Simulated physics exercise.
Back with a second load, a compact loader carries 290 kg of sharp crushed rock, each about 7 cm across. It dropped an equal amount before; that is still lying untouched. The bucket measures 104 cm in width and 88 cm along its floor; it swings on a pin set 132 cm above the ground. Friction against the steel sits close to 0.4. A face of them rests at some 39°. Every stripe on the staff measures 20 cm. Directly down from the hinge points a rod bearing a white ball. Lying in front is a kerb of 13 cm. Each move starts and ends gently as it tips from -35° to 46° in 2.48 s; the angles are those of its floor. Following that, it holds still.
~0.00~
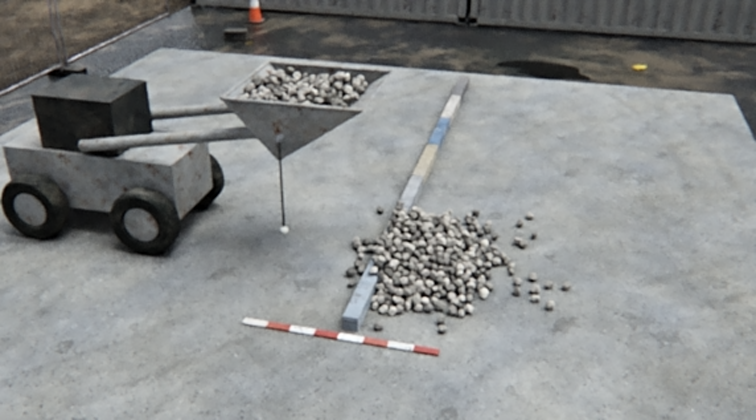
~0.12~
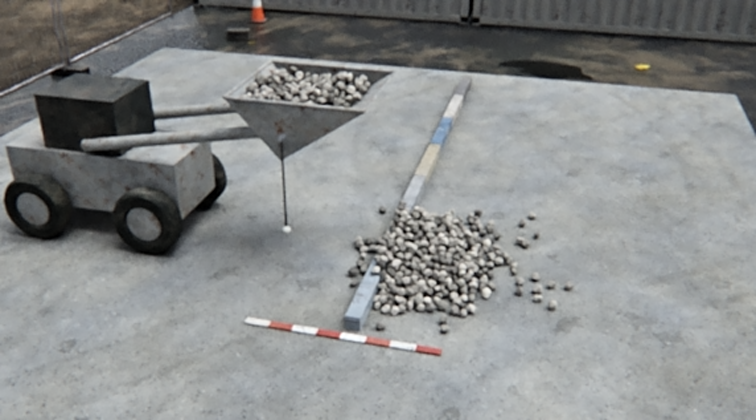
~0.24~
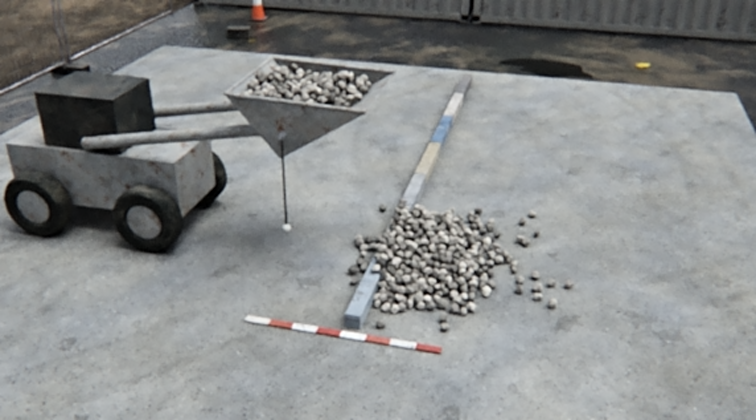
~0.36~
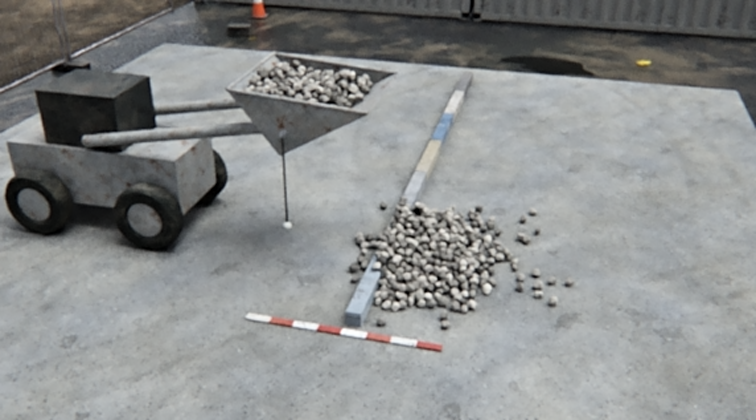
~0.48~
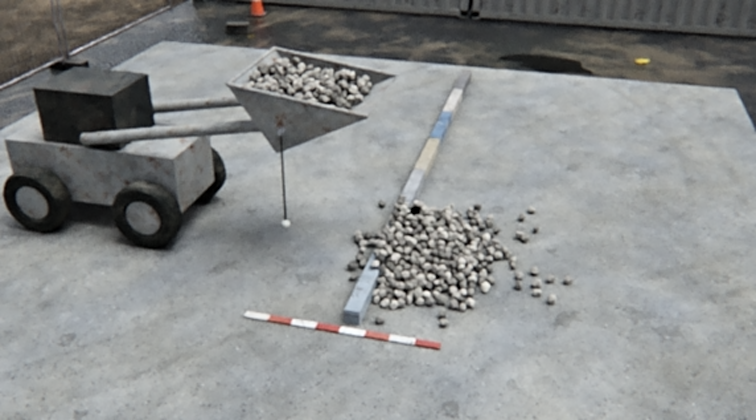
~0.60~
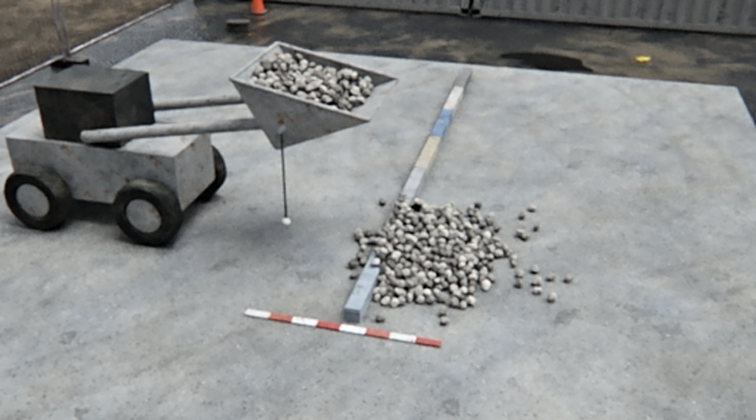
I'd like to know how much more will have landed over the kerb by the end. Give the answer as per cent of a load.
Roughly 32 in every hundred.
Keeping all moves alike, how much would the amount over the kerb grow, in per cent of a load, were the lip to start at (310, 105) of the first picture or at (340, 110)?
Some 0 percent first and 10 percent second.
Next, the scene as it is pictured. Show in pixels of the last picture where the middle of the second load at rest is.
In the last view, somewhere near (377, 232).
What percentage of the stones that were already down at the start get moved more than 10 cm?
Roughly 0 percent.
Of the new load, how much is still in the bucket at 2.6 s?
Close to 5 in a hundred.
After 1.9 s the floor is at 33°; in per cent of one load, 96 in the bucket, 12 on this side of the kerb, 92 over the kerb; the foremost stones are at (544, 264).
After 2.6 s the floor is at 46°; in per cent of one load, 4 in the bucket, 78 on this side of the kerb, 117 over the kerb; the foremost stones are at (544, 264).
After 2.9 s the floor is at 46°; in per cent of one load, 0 in the bucket, 77 on this side of the kerb, 123 over the kerb; the foremost stones are at (544, 264).
After 5.5 s the floor is at 46°; in per cent of one load, 0 in the bucket, 76 on this side of the kerb, 124 over the kerb; the foremost stones are at (544, 264). Net gain over the kerb, 32.
